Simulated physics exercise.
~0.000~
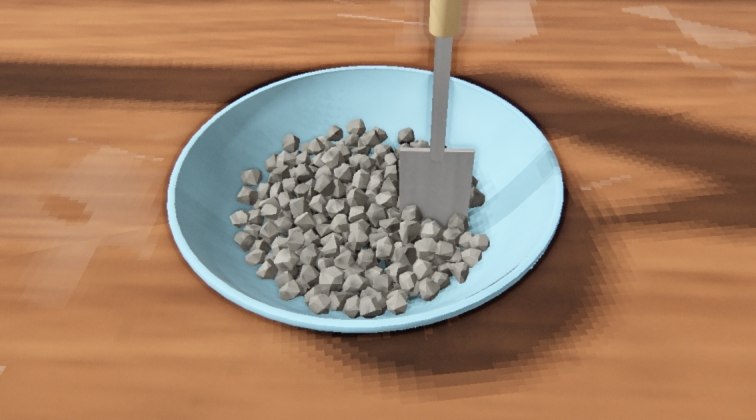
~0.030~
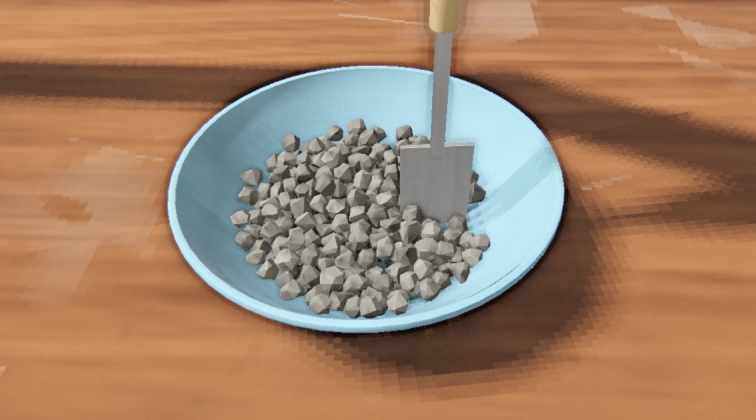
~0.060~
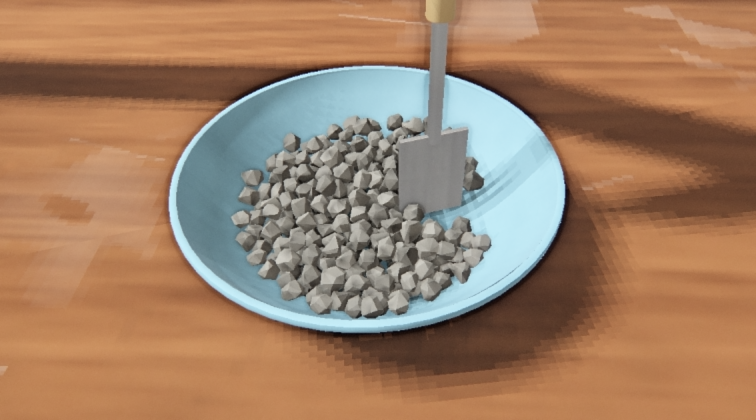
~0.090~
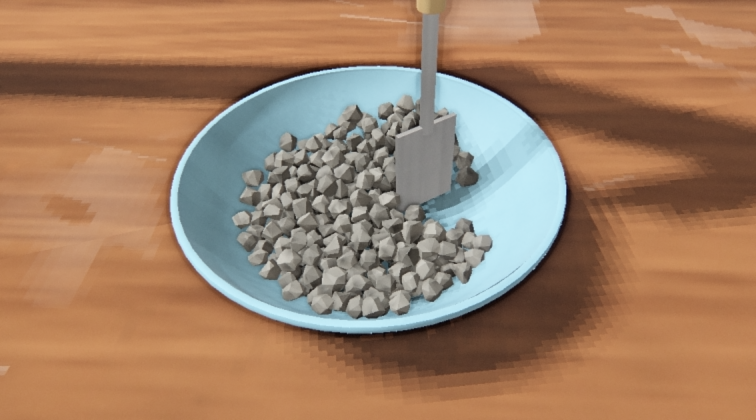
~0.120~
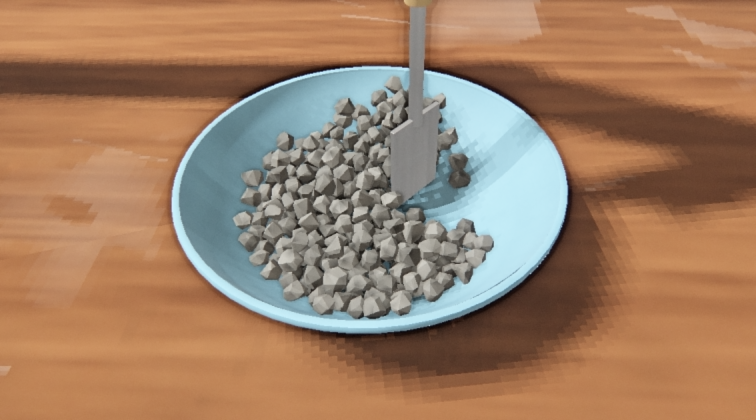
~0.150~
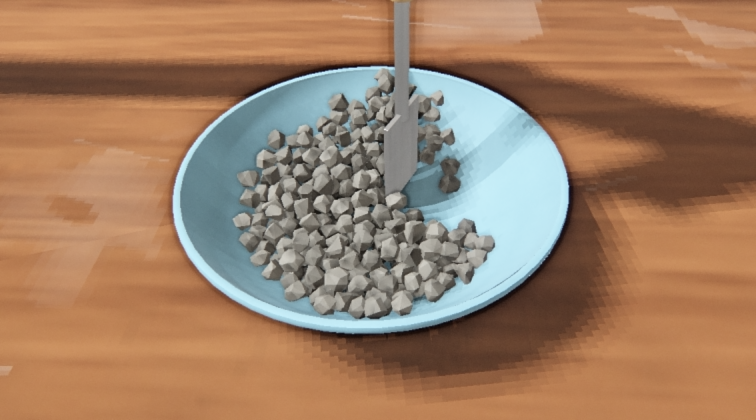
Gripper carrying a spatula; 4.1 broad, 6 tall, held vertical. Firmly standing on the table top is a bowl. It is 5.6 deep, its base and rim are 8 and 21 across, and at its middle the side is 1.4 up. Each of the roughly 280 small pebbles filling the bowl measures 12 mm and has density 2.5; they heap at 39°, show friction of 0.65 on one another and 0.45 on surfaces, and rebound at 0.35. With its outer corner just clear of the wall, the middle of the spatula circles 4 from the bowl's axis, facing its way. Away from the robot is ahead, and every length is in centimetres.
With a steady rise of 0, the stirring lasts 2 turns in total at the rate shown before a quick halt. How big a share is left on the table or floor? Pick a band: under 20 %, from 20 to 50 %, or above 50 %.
Under 20 %.
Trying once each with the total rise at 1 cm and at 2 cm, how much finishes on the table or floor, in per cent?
It comes to about 10 per cent and about 5 per cent.
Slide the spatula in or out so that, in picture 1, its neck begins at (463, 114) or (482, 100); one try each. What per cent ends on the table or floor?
Close to 20 per cent for the first and close to 20 per cent for the second.
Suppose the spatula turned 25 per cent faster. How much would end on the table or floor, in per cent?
I'd say close to 20 %.
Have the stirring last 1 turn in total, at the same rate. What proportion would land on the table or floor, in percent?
It would be around 5 per cent.
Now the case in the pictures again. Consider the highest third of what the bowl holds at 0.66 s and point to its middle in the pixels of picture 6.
Around pixel (479, 215).
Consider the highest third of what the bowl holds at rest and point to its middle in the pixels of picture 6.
(461, 161).
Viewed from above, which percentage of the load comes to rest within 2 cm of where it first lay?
Estimate: 5 per cent.
After 0.66 s, 323° round, highest piece 7 above the table; 272 in the bowl, 6 on the table or floor, 1 in flight or on the tool.
After 1.17 s, 221° round, highest piece 7 above the table; 263 in the bowl, 14 on the table or floor, 2 in flight or on the tool.
After 1.63 s, 0° round, highest piece 6 above the table; 249 in the bowl, 30 on the table or floor.
After 2.33 s, 0° round, highest piece 6 above the table; 249 in the bowl, 30 on the table or floor.
In the end, 249 in the bowl, 30 on the table or floor. That is 11 % on the table or floor.
